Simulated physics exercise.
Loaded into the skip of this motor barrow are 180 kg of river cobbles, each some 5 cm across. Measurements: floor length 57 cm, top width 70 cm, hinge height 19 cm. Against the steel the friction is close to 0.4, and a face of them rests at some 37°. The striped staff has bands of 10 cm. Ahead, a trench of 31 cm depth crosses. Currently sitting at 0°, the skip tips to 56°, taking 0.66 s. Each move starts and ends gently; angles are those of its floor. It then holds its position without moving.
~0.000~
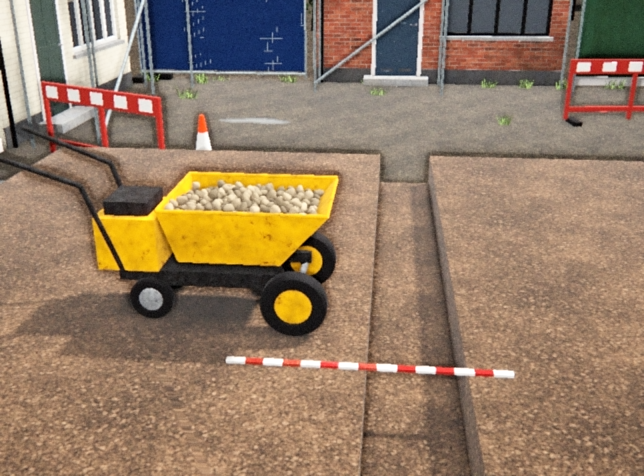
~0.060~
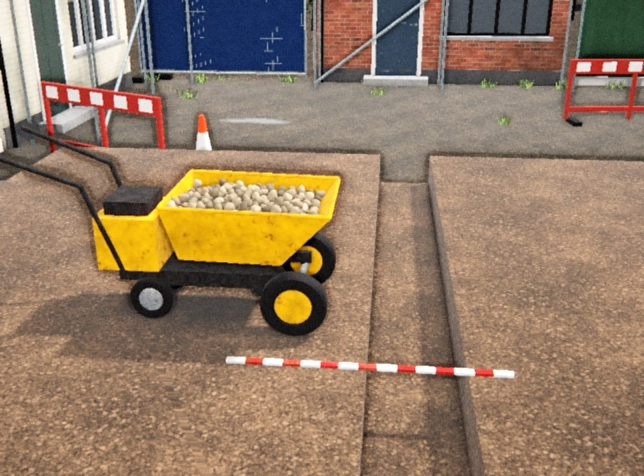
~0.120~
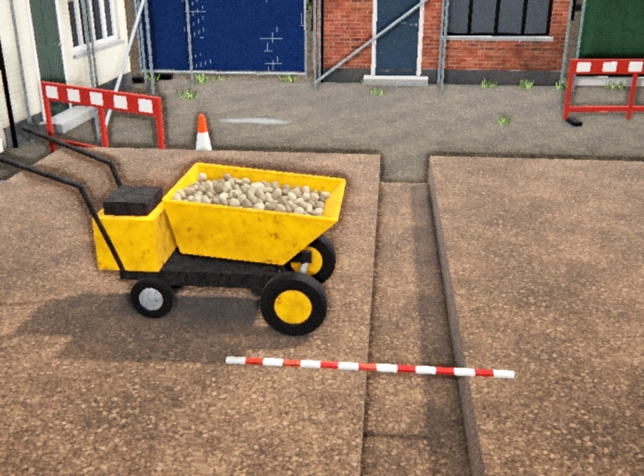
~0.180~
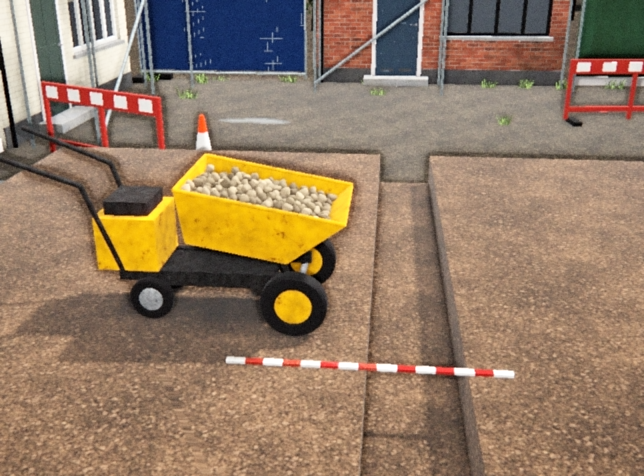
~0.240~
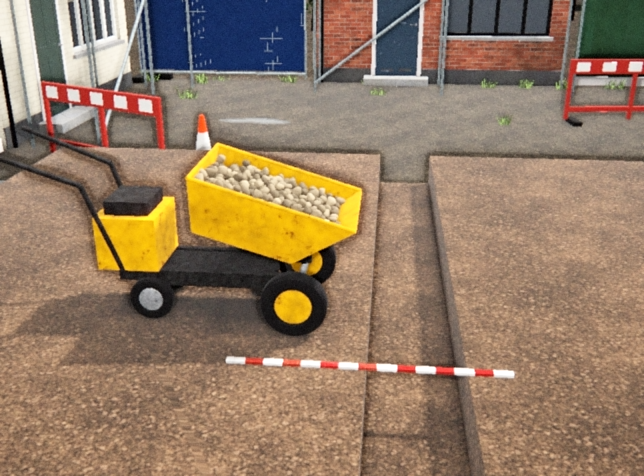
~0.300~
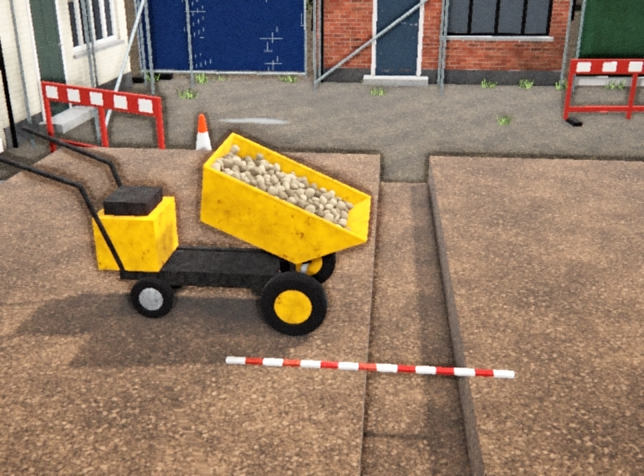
The clip opens on a yellow motor barrow, its skip level and heaped with pale cobbles, standing left of a trench with a red-and-white striped staff lying across it. The skip's rear rises slowly, then more steeply, angling its front lip down to the right while the barrow's wheels stay put.
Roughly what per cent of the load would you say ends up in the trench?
I'd say 58 per cent ends up in the trench.
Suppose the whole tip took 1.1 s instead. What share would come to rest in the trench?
In that case some 65 per cent.
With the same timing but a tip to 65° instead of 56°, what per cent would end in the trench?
It comes out at about 75 percent.
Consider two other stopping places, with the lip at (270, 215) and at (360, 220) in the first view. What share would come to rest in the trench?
From the first spot near 60, from the second near 35 per cent.
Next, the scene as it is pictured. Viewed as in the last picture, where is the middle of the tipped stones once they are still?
Centre estimate: Around (433, 350).
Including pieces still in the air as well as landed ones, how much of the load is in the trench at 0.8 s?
About 10 per cent by then.
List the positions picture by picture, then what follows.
The skip is at 0°, its lip at (328, 217); the top of the load is at (246, 193), in the first picture.
Lip at (330, 218), floor tilted 1°, highest stones at (234, 191); the stones move at 0.3 m/s on average, in the second picture.
Lip at (336, 221), floor tilted 5°, highest stones at (222, 187); the stones move at 0.7 m/s on average, in the third picture.
The skip is at 10°, its lip at (345, 225); the top of the load is at (219, 178); the stones move at 1.0 m/s on average, in the fourth picture.
Lip at (355, 232), floor tilted 17°, highest stones at (226, 168); the stones move at 1.1 m/s on average, in the fifth picture.
Lip at (366, 241), floor tilted 24°, highest stones at (233, 159); the stones move at 1.2 m/s on average, in the sixth picture.
After 0.5 s the floor is at 48°; 100 % in the skip; the foremost stones are at (374, 251).
After 0.8 s the floor is at 56°; 91 % in the skip, 9 % in the trench; the foremost stones are at (435, 289).
After 1.1 s the floor is at 56°; 49 % in the skip, 35 % in the trench, 16 % past the trench; the foremost stones are at (537, 323).
After 3.1 s the floor is at 56°; 25 % in the skip, 58 % in the trench, 17 % past the trench; the foremost stones are past the picture's edge.
